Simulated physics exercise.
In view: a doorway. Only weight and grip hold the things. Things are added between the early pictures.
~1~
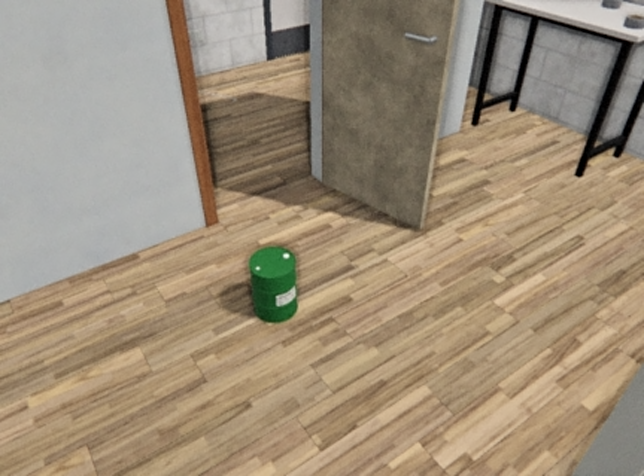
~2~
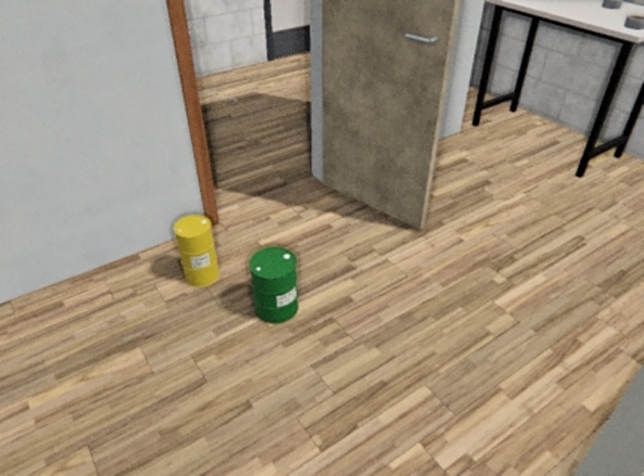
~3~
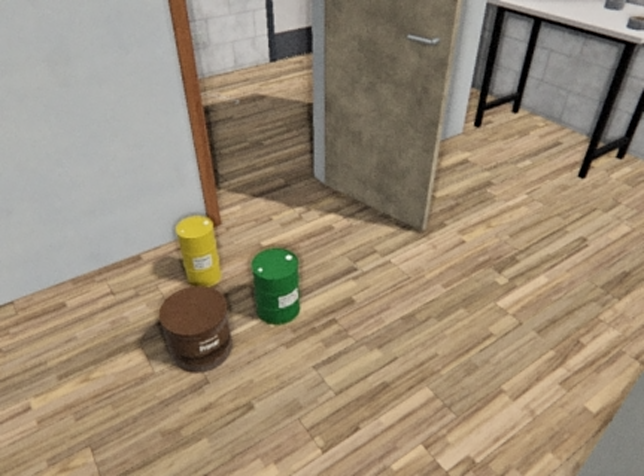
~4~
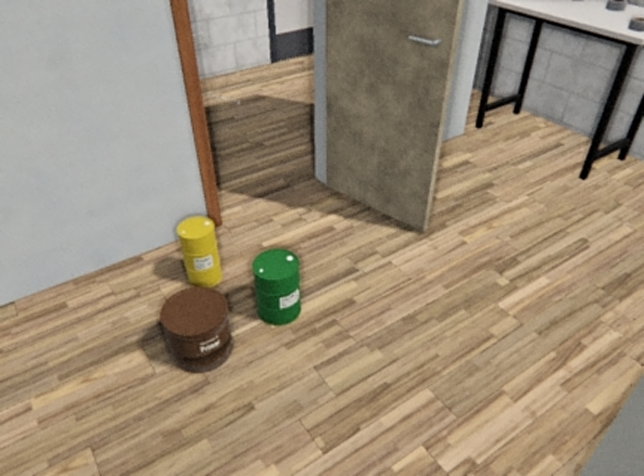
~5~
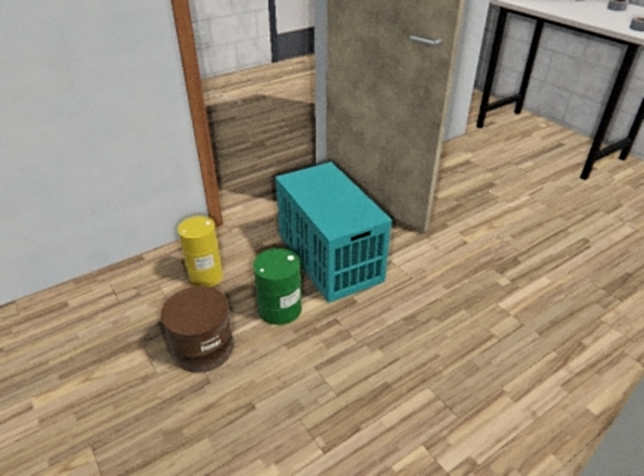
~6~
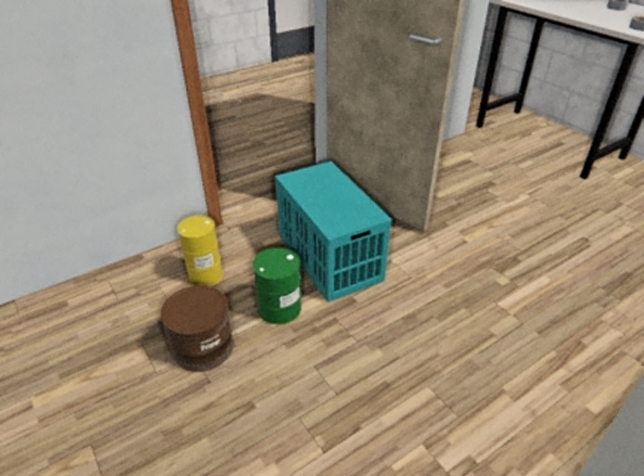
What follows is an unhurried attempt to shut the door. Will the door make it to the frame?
The door jams.
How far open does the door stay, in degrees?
Some 70° open.
Then, 0.40 s later than the last frame, door 95° open.
Then, 0.60 s later than the last frame, door 86° open.
Then, 0.80 s later than the last frame, door 75° open.
When it is over, door 72° open; all 4 as before. End places, in pixels of the last picture, turquoise chest near (329, 228).
